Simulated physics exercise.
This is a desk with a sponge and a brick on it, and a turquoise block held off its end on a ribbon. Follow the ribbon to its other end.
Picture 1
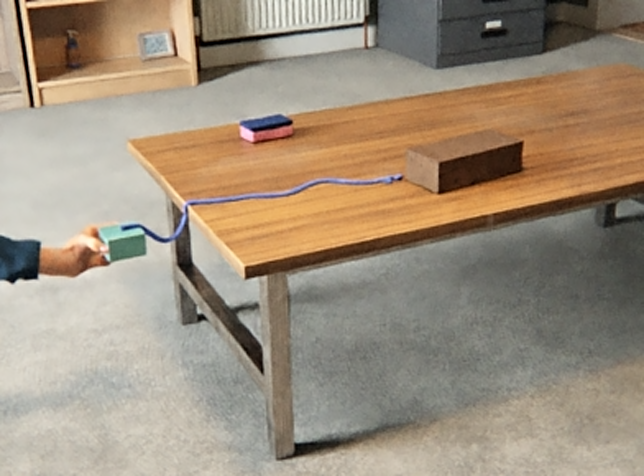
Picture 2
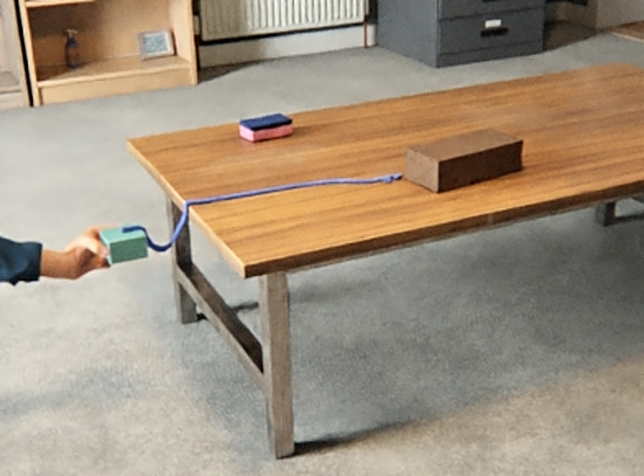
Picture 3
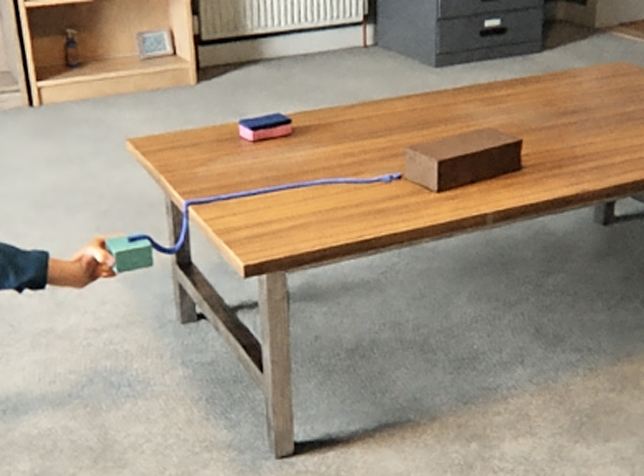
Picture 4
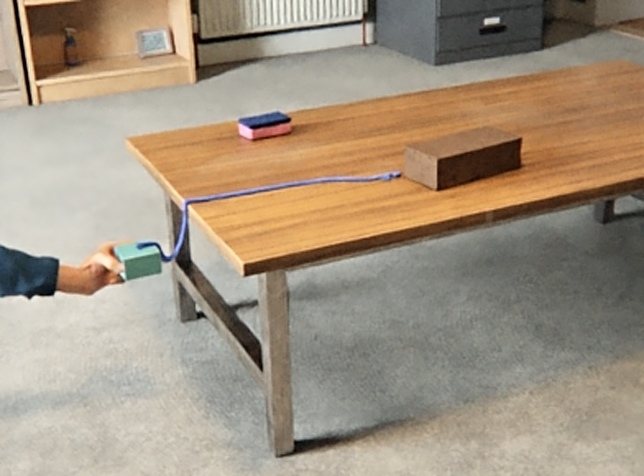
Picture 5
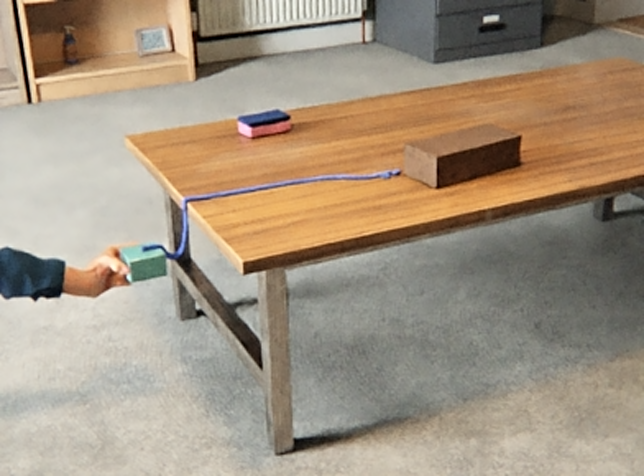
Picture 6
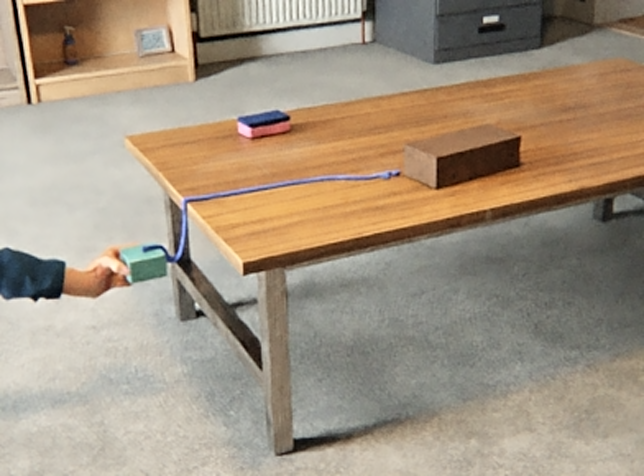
A hand holding a turquoise block on a ribbon tied to a brick moves slightly right.
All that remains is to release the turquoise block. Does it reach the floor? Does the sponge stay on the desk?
As it turns out, the turquoise block ends up dangling; the sponge keeps its place.
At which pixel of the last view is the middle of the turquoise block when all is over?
At about (214, 332).
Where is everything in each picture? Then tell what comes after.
Turquoise block (123, 242); brick (465, 144); sponge (266, 120), in the first picture.
Turquoise block (124, 244), in the second picture.
Turquoise block (130, 253), in the third picture.
Turquoise block (138, 260); ribbon through (334, 180) (253, 192), in the fourth picture.
Turquoise block (144, 262); ribbon through (333, 177) (252, 190), in the fifth picture.
Turquoise block (144, 262); brick (463, 139); sponge (264, 116); ribbon tied to the brick, with little slack, in the sixth picture.
Then, 0.38 s later than the last view, block above the floor near (218, 309); brick as before; sponge as before.
Then, 1.22 s later than the last view, block above the floor near (174, 323); brick as before; sponge as before.
Then, 2.10 s later than the last view, block above the floor near (160, 319); brick as before; sponge as before.
Finally, block above the floor near (215, 332); brick as before; sponge as before. The turquoise block swings from the edge and the sponge stays on top.
